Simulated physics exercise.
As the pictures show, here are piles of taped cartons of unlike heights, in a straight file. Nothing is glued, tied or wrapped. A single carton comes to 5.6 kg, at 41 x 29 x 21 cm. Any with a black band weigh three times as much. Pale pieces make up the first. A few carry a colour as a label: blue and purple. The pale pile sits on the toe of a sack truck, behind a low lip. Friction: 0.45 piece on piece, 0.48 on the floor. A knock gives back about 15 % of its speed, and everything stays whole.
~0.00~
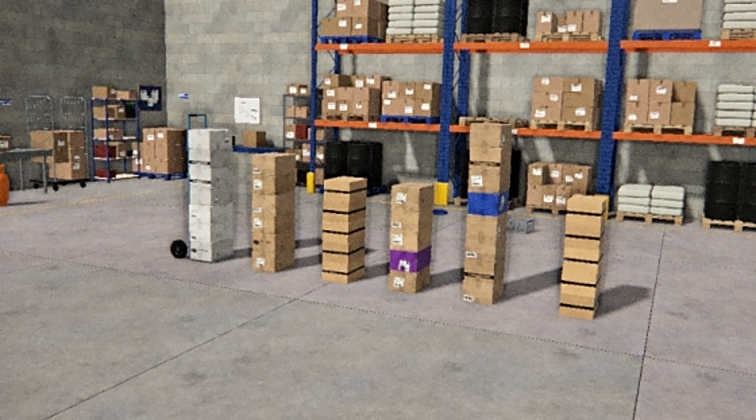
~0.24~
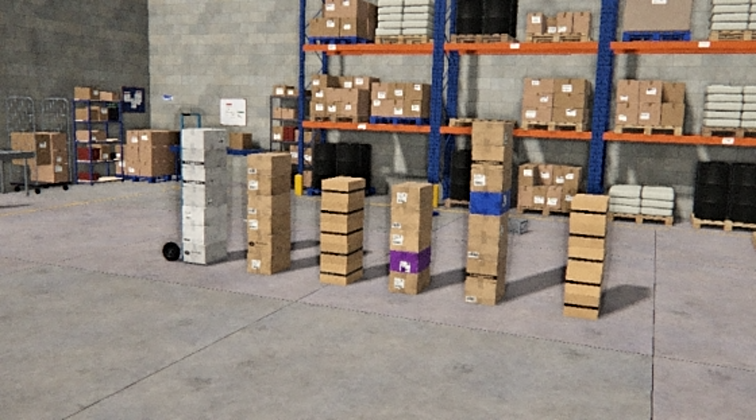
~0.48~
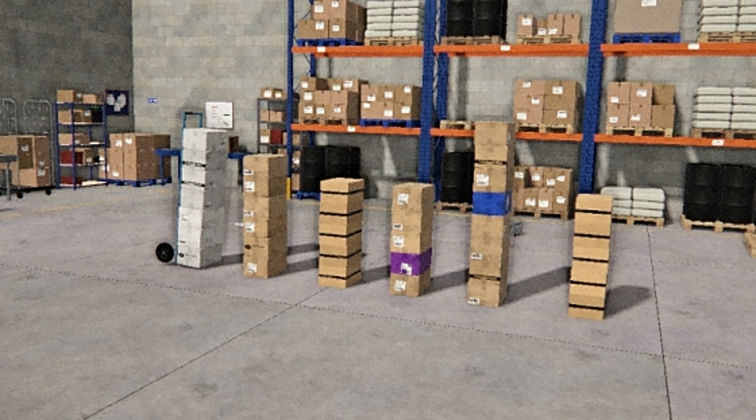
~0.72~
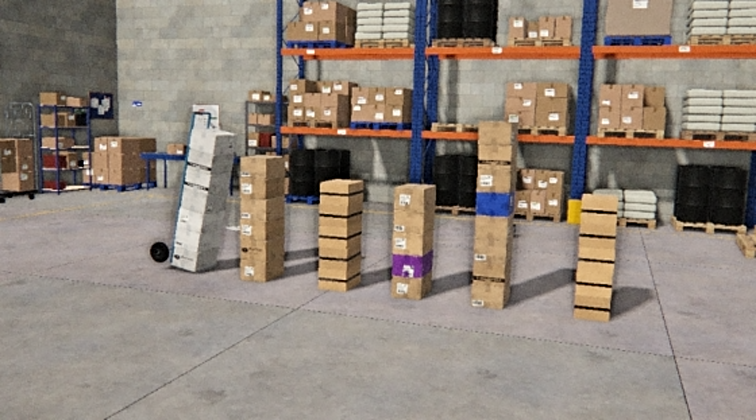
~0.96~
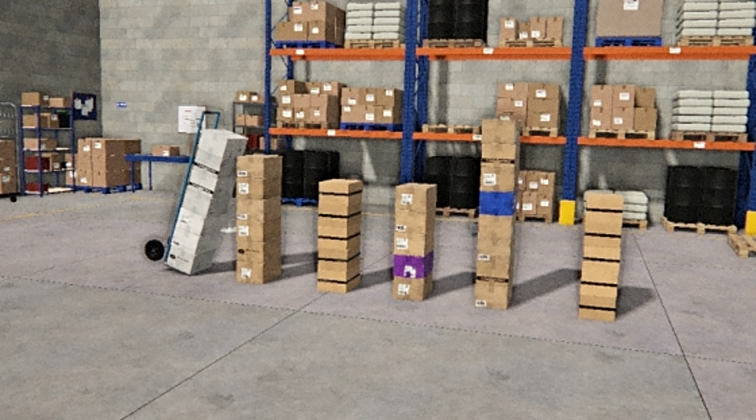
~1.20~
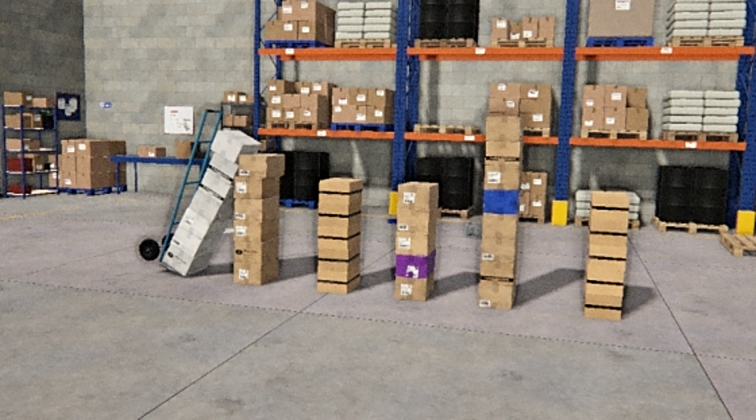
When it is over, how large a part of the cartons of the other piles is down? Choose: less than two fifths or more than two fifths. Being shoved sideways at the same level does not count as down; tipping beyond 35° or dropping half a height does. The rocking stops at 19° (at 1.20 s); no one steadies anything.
Over two fifths of them.
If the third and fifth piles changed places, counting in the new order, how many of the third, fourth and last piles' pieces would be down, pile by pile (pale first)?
Then third 8, fourth 5, last 4.
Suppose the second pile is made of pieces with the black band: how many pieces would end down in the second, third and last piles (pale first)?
Then second 0, third 0, last 0.
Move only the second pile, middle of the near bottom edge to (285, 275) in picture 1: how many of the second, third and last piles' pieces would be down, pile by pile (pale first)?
In that case second 0, third 0, last 0.
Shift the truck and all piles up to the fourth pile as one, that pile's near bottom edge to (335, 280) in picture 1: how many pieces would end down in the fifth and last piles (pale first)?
Then fifth 0, last 0.
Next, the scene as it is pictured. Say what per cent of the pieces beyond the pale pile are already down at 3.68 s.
By then 65 per cent.
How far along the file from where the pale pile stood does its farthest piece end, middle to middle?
Some 140 cm.
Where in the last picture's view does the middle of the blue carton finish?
At about (579, 219).
After 1.82 s, 7 of the pale pile down; none of the 29 other cartons down, 6 disturbed.
After 2.66 s, 7 of the pale pile down; 6 of the 29 other cartons down; purple carton 6° from how it stood.
After 3.68 s, 7 of the pale pile down; 19 of the 29 other cartons down; purple carton 38° from how it stood, 14 cm lower; blue carton 28° from how it stood, 11 cm lower.
In the end (5.8 s), 7 of the pale pile down; 24 of the 29 other cartons down; purple carton 36° from how it stood, 14 cm lower; blue carton 21° from how it stood, 13 cm lower. That is 83 per cent. From the last view, middles, purple carton near (466, 282), blue carton near (579, 219).
